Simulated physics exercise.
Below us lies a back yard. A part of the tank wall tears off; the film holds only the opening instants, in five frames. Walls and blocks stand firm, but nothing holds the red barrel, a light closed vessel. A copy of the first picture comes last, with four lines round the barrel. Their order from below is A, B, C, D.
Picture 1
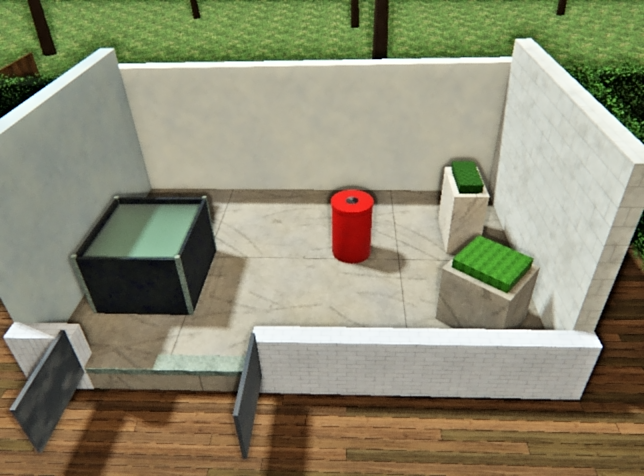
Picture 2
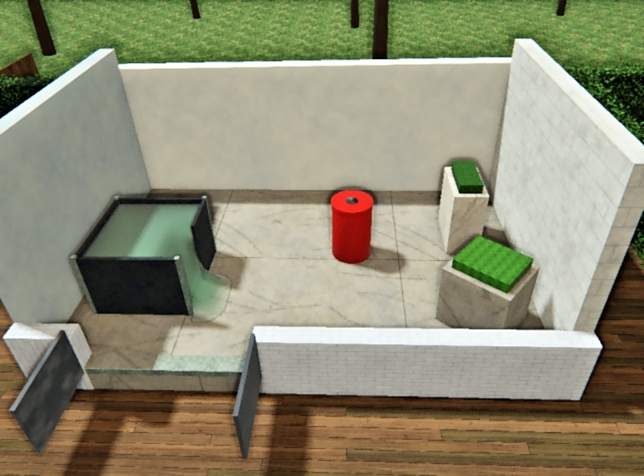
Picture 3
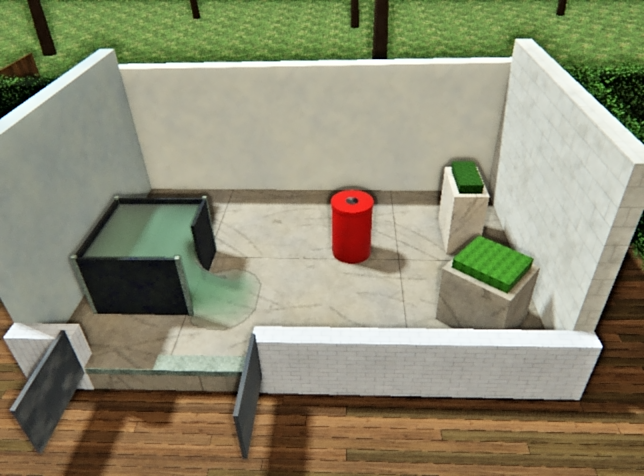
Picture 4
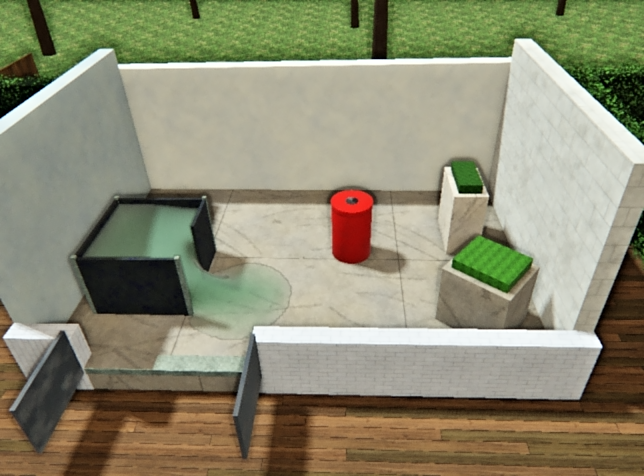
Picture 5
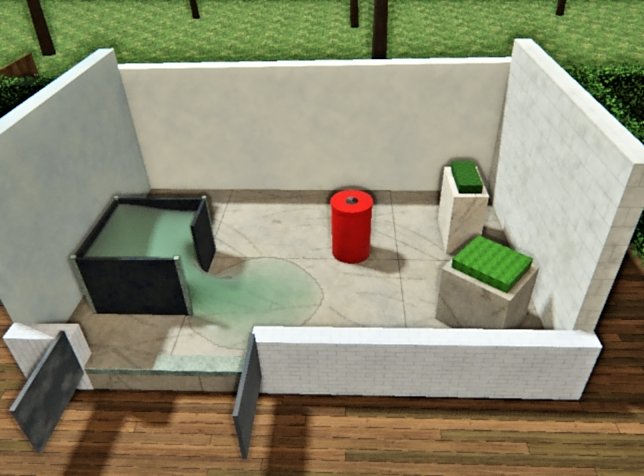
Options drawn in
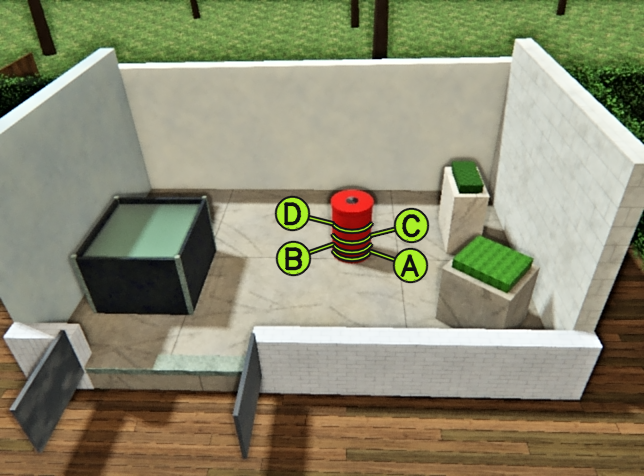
Water pours from the dark tank's open side and spreads rightward across the pale ground.
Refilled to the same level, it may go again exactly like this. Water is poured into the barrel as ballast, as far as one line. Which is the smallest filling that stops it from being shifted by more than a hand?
The limit is B.
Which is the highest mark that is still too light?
Mark A.
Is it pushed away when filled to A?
Yes, that goes wrong.
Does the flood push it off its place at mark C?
No, that is safe.
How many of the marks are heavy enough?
Three of the four.
In lime, A at (351, 259); B at (351, 252); C at (351, 243); D at (351, 231); from the bottom up A, B, C, D.
With A, it is pushed about twice its own width away.
With B, it does not move.
With C, it does not move.
With D, it does not move.
